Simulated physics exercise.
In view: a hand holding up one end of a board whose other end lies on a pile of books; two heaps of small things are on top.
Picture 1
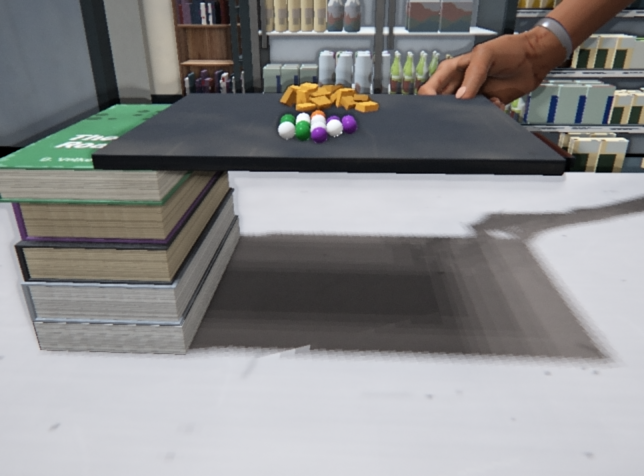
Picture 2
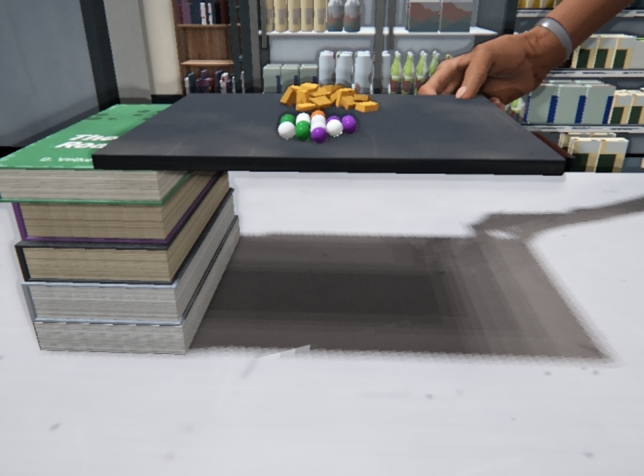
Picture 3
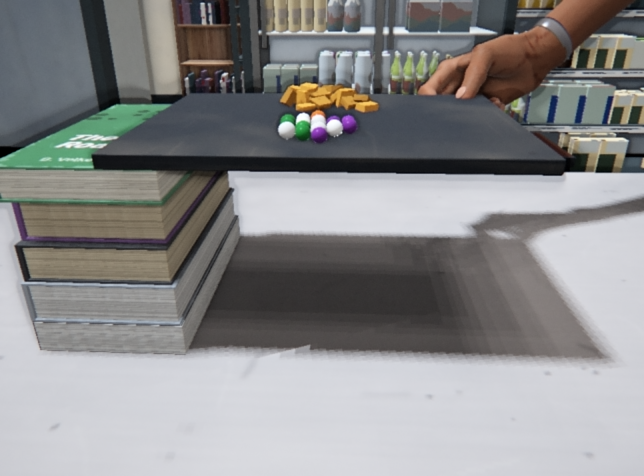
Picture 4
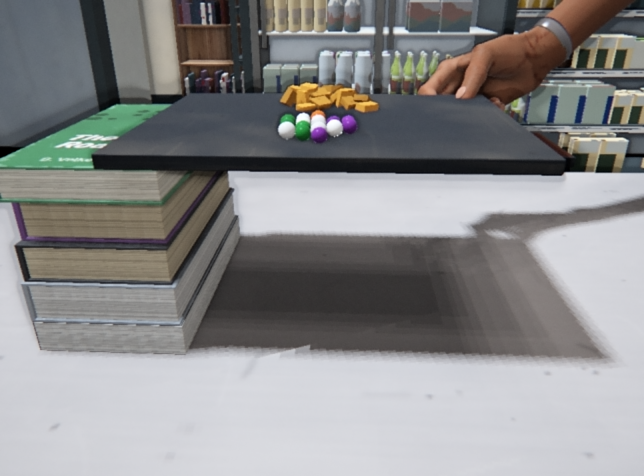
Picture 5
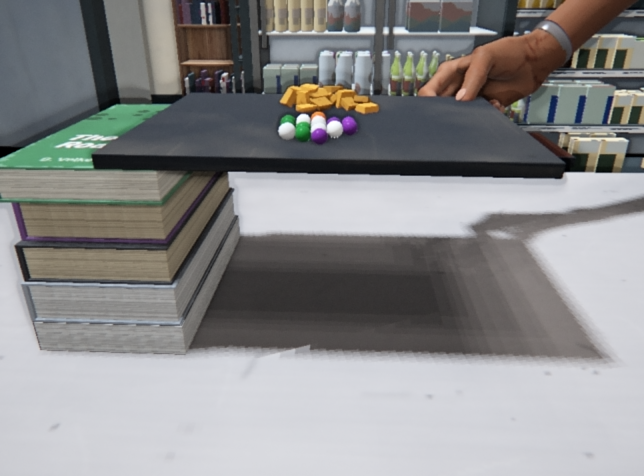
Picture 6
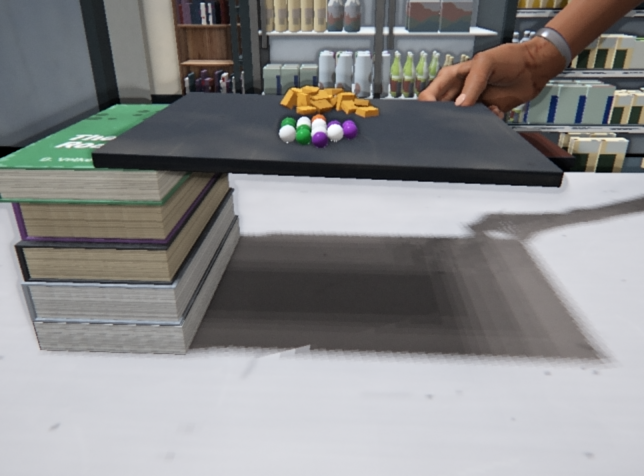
A hand held up the right end of a dark board resting on a stack of books, with colored beads and small orange pieces on top, then lowered that end very slightly.
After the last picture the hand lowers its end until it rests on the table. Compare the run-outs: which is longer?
It is the front lot.
Then, 0.36 s later than the last frame, board sloping at 12°; front lot every one still on the board; back lot every one still on the board.
Then, 0.83 s later than the last frame, board sloping at 26°; front lot mostly up to a board's length out; back lot every one still on the board.
Then, 1.32 s later than the last frame, board resting at 36°; front lot mostly one to two board lengths out, about a tenth gone off the table; back lot mostly at the foot of the board.
When it is over, board resting at 37°; front lot mostly more than two board lengths out, roughly two thirds gone off the table; back lot mostly at the foot of the board; the front lot has gone farther.
